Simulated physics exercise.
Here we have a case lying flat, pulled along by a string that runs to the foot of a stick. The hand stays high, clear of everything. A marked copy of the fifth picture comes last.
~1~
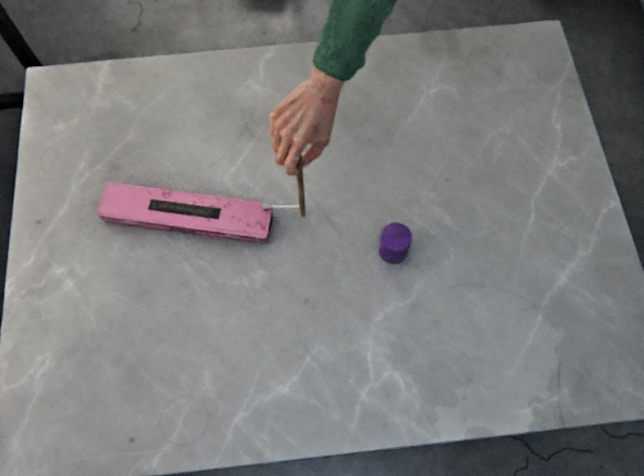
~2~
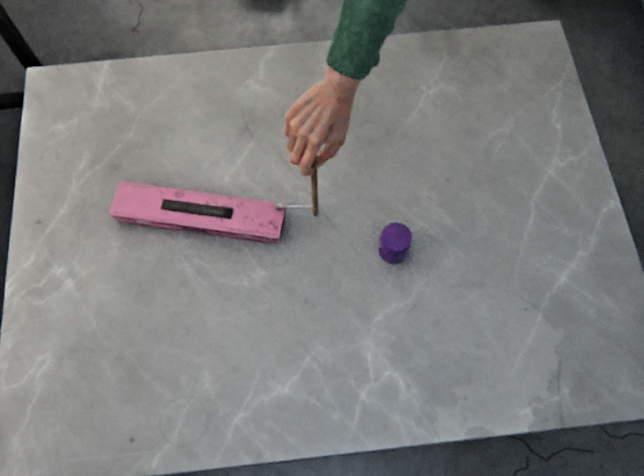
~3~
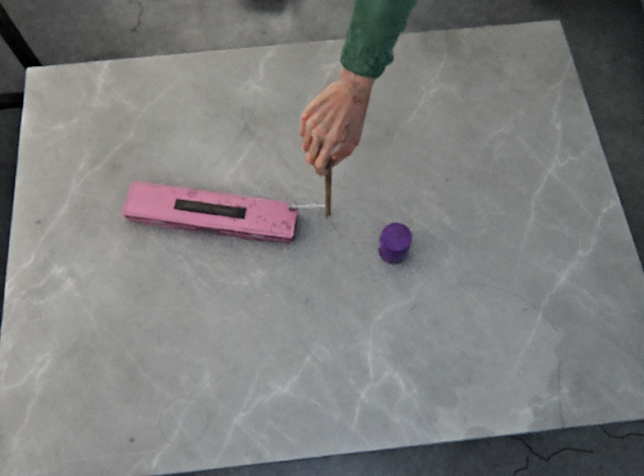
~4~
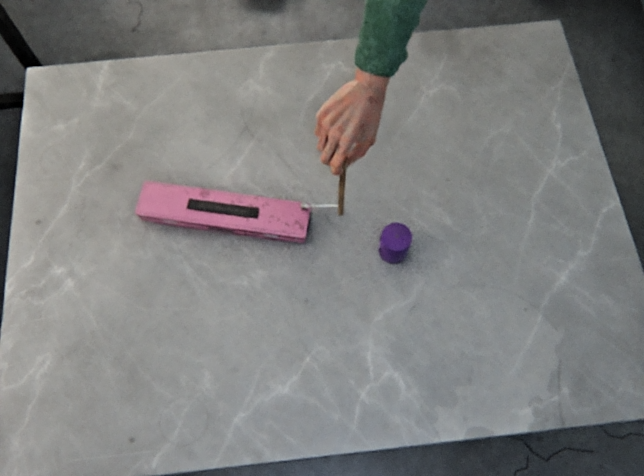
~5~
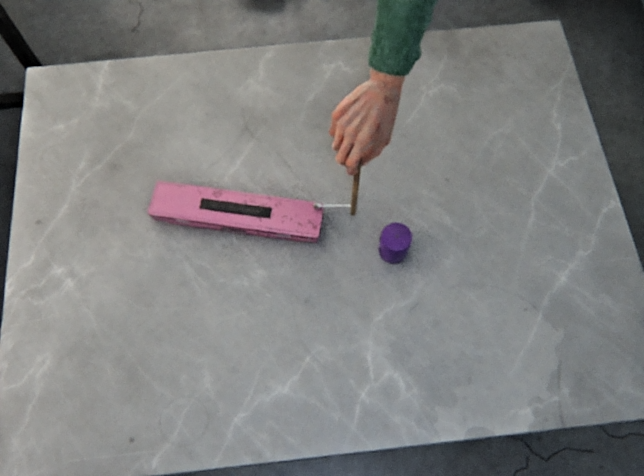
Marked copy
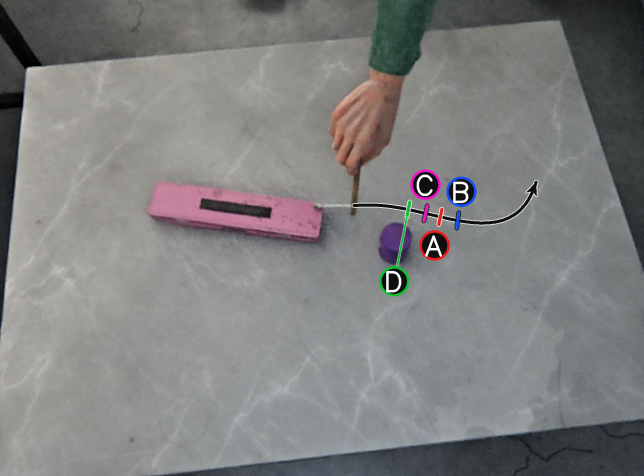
A pink case slides slowly right across the table, pulled by a hand-held stick and string.
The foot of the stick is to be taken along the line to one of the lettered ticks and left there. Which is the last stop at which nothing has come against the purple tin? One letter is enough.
D is the last safe stop.
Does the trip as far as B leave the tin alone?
No.
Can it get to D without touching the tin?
Yes.
On the copy, A at (440, 217); B at (458, 220); C at (426, 214); D at (409, 209); the route from (354, 205) via (458, 220) to (536, 182).
On D. First, foot of the stick (373, 206), middle of the case (256, 208).
Then, foot of the stick (391, 208), middle of the case (273, 208).
Finally, foot of the stick (408, 210), middle of the case (290, 208); nothing has been touched.
By contrast, A is too far, the tin has been hit; B is too far, the tin has been hit; C is too far, the tin has been hit.
